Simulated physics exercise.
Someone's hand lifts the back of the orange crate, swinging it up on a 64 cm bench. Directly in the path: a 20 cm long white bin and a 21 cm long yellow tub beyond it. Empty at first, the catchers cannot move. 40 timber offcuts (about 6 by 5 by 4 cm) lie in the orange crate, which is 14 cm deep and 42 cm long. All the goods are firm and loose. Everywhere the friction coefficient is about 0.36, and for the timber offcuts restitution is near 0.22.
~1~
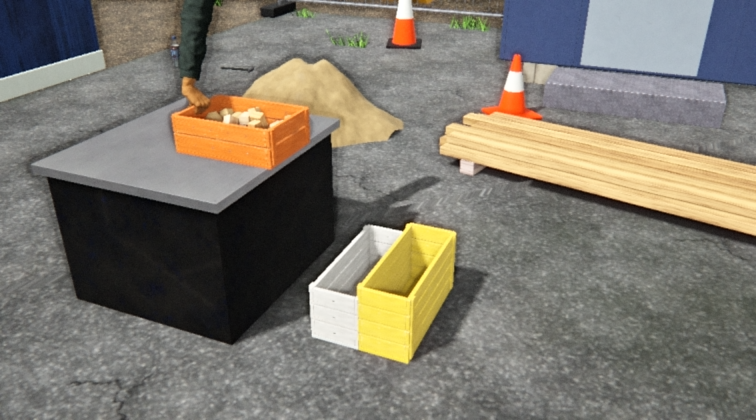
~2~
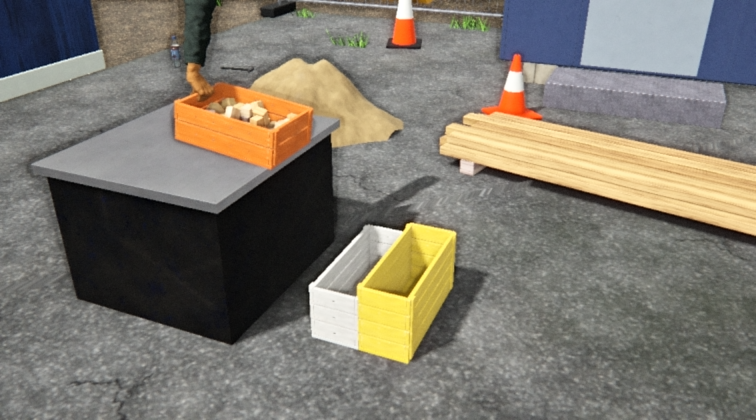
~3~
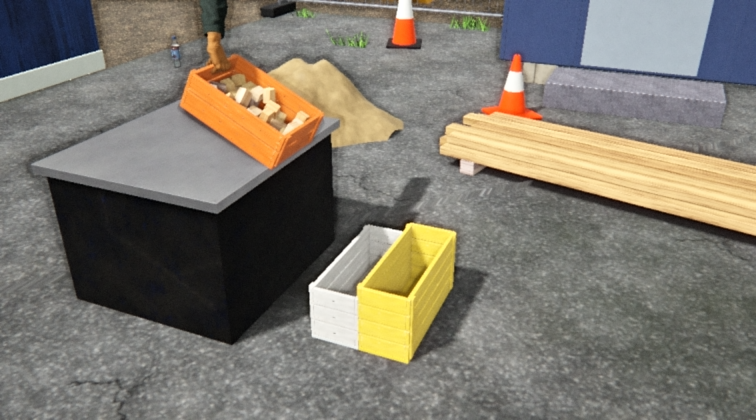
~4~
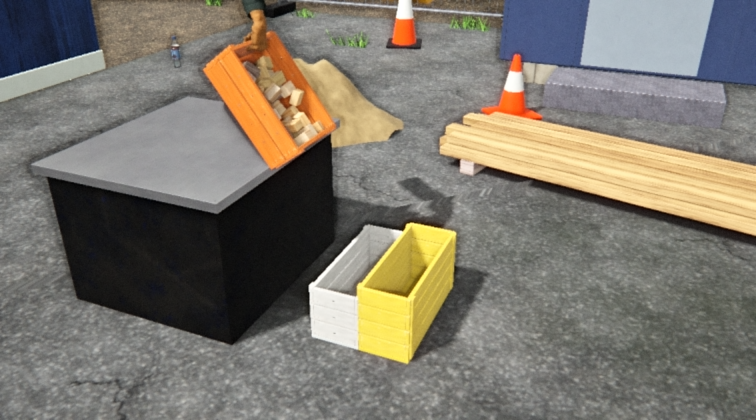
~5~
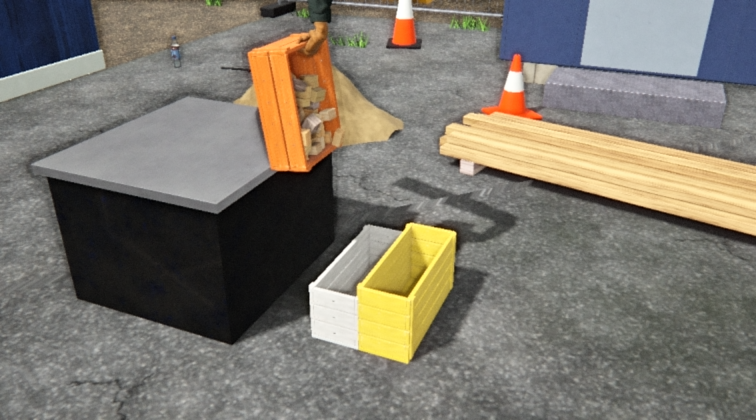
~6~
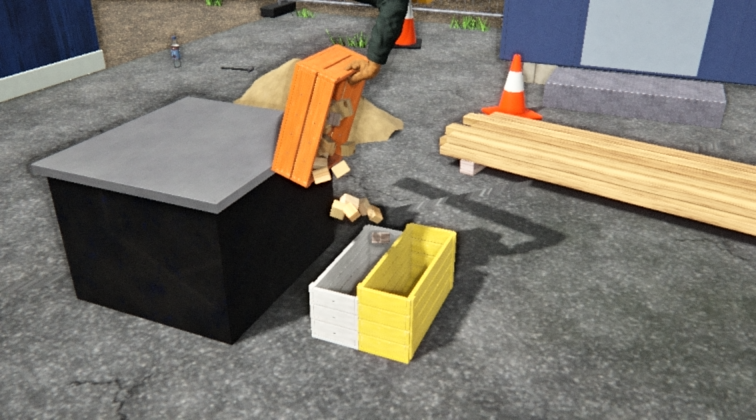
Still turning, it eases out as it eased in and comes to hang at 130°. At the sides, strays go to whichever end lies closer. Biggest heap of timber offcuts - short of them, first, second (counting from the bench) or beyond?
Answer: First.
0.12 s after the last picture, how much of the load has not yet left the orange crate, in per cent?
Roughly 60 per cent is still inside.
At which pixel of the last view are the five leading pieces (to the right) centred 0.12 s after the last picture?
(378, 269).
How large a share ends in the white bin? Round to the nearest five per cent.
Close to 85 in a hundred of them.
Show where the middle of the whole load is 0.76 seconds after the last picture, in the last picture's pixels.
The middle lies close to (366, 295).
Then, 0.12 s after the last picture, tilt 119°; 25 still in the orange crate, 4 in the white bin, 1 in the yellow tub and 10 in the air.
Then, 0.27 s after the last picture, tilt 128°; 8 still in the orange crate, 11 in the white bin, 3 in the yellow tub and 18 in the air.
Then, 0.49 s after the last picture, tilt 130°; 30 in the white bin, 5 in the yellow tub and 5 in the air.
Final count (0.76 s after the last picture), 34 in the white bin, 5 in the yellow tub and 1 on the ground short of the white bin.
